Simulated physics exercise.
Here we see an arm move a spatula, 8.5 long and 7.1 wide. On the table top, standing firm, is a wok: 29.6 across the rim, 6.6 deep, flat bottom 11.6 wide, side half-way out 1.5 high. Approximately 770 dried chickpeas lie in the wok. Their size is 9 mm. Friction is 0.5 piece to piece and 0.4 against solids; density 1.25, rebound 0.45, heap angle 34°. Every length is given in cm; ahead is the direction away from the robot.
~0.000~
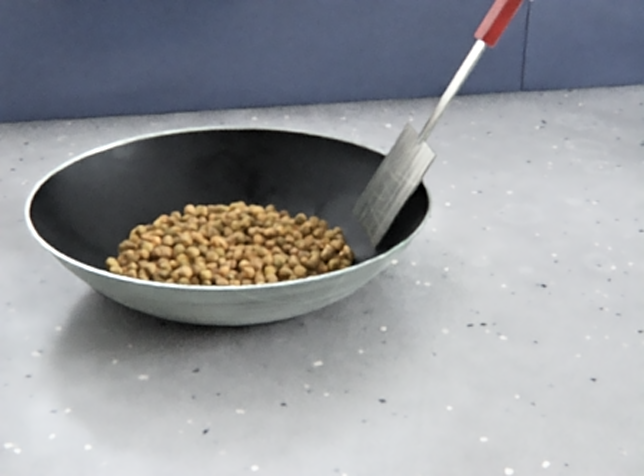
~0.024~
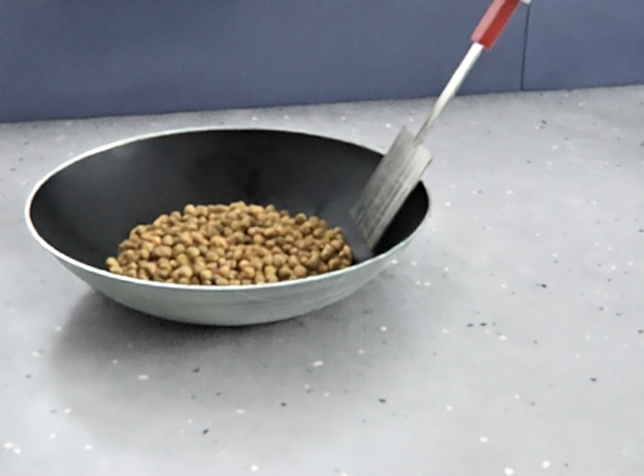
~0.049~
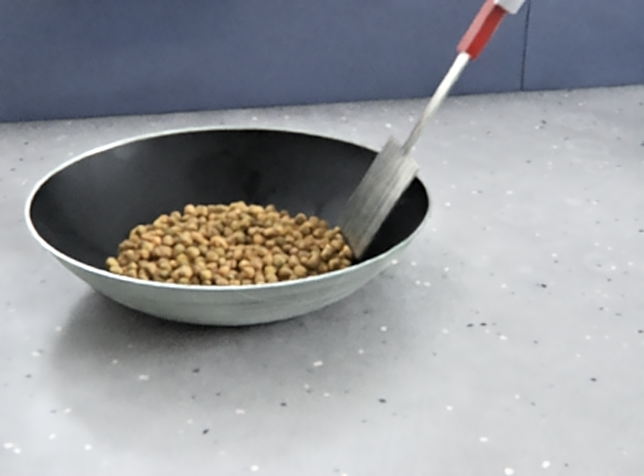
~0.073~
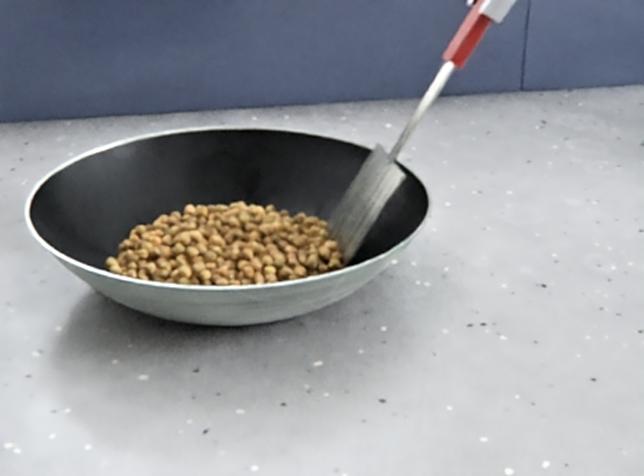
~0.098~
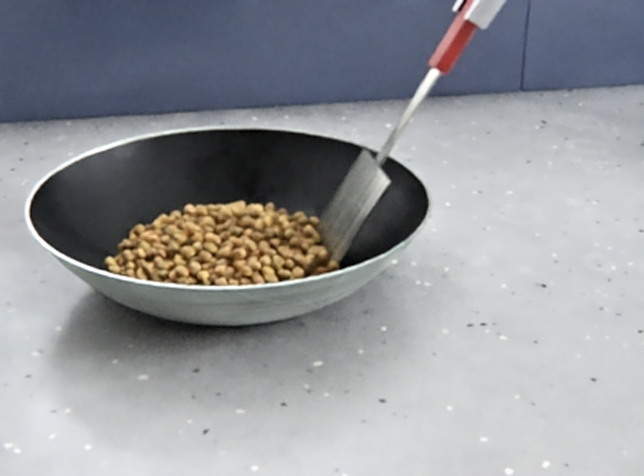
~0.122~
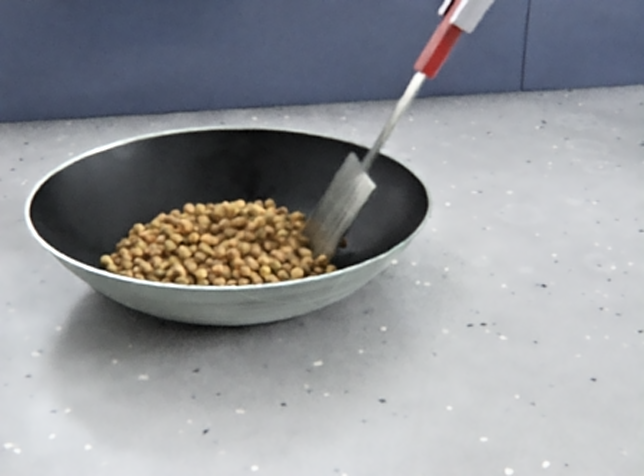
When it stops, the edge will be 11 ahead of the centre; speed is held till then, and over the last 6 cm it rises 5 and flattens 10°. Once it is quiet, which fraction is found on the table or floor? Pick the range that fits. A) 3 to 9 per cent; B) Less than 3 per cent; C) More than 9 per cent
3 to 9 per cent.
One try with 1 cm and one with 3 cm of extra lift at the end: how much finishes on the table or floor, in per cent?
Roughly 5 % and then 5 %.
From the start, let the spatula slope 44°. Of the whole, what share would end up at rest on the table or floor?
Then roughly 5 percent.
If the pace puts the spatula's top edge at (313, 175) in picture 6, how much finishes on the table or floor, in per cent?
That share would be some 15 percent.
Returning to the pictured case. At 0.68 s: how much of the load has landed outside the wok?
Some 4 per cent of the load.
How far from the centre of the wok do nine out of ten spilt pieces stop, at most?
It comes out at close to 35 centimetres.
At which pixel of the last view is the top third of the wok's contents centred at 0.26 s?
Centre estimated at around (157, 249).
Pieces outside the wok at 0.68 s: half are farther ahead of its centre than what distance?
I'd say some 20 centimetres.
After 0.26 s, sloping 59°, highest piece 4 above the table; 770 in the wok.
After 0.40 s, sloping 56°, highest piece 6 above the table; 770 in the wok.
After 0.68 s, sloping 49°, highest piece 7 above the table; 733 in the wok, 37 on the table or floor.
After 1.73 s, sloping 49°, highest piece 6 above the table; 733 in the wok, 37 on the table or floor.
At rest, 733 in the wok, 37 on the table or floor. That is 5 % on the table or floor.
